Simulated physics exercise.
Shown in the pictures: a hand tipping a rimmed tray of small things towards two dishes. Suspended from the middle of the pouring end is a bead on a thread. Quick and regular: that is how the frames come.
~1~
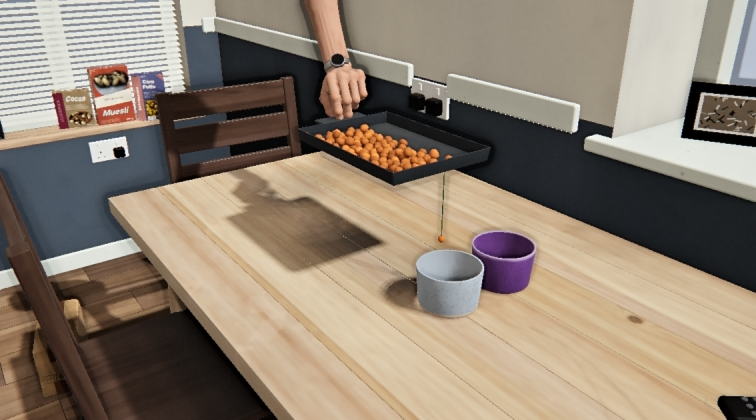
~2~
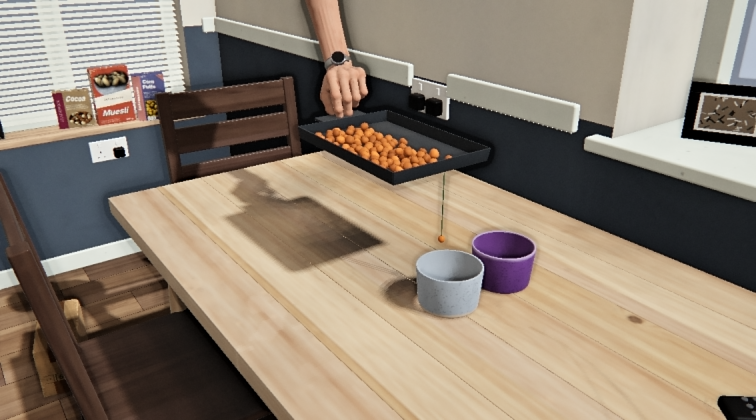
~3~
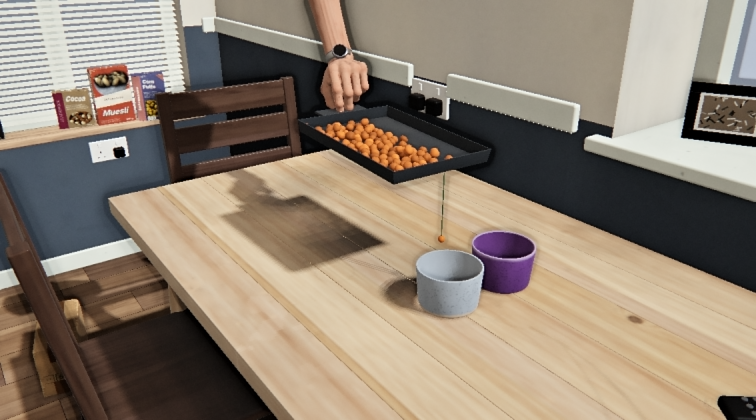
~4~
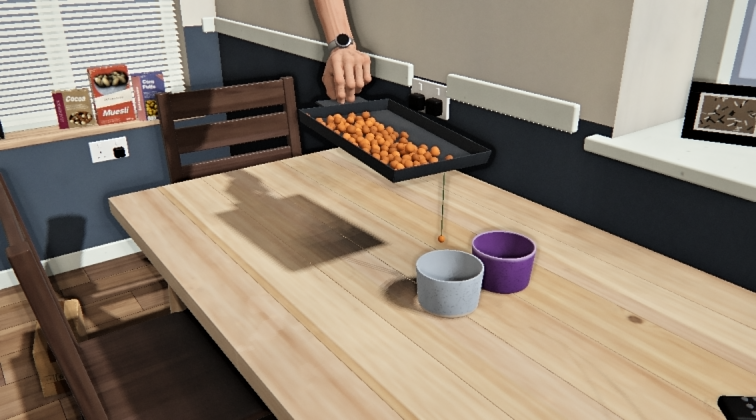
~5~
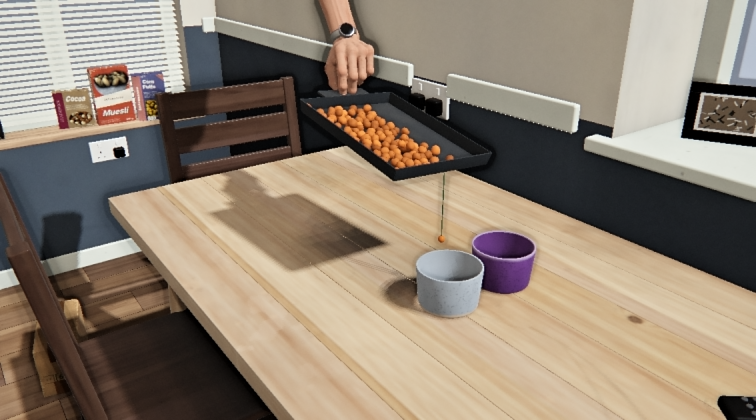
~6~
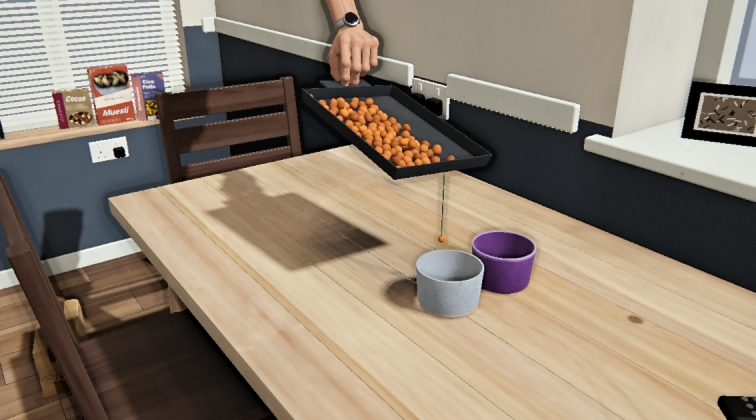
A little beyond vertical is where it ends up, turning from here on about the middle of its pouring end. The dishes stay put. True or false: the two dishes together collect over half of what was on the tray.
True.
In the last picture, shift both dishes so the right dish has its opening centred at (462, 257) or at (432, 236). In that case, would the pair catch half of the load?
For the earlier try a smaller portion is kept, for the later one a smaller portion.
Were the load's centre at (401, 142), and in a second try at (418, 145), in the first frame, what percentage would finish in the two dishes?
You'd get about 70 per cent first and about 80 per cent second.
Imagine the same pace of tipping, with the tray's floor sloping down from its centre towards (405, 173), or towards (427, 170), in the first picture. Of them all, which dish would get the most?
For the first place it's the left-side dish, for the second the left-side dish.
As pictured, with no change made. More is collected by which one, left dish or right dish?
So the winner turns out to be the right-side one.
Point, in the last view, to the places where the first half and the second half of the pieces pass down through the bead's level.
Close to (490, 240), then close to (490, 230).
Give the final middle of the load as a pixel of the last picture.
Near (500, 277).
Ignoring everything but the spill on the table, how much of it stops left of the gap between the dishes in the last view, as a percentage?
About 30 per cent.
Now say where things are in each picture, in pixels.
In the first frame, corners of the pouring end at (394, 172) and (488, 147), level; middle of the load at (377, 149), coated peanuts; left dish at (472, 295); right dish at (526, 271); bead on its thread at (441, 239).
In the second frame, corners of the pouring end at (394, 172) and (488, 148), level; middle of the load at (377, 148).
In the third frame, corners of the pouring end at (394, 171) and (488, 149), tipped barely, lowest at the right corner; middle of the load at (378, 144).
In the fourth frame, corners of the pouring end at (395, 169) and (489, 150), tipped a little, lowest at the right corner; middle of the load at (378, 140).
In the fifth frame, corners of the pouring end at (396, 168) and (489, 152), tipped a little, lowest at the right corner; middle of the load at (379, 135).
In the sixth frame, corners of the pouring end at (398, 167) and (490, 154), tipped clearly, lowest at the right corner; middle of the load at (381, 130); left dish at (472, 295); right dish at (526, 271).
Soon, tray tipped steeply; nearly all on the tray; a stray few in the air.
A while on, tray tipped past a quarter turn; most on the tray; a small part in the right dish; a stray few outside both; a stray few in the air.
Towards the end, tray tipped past a quarter turn; about a quarter in the left dish; about half in the right dish; about a quarter outside both.
Finally, tray tipped past a quarter turn; about a quarter in the left dish; about half in the right dish; about a quarter outside both.
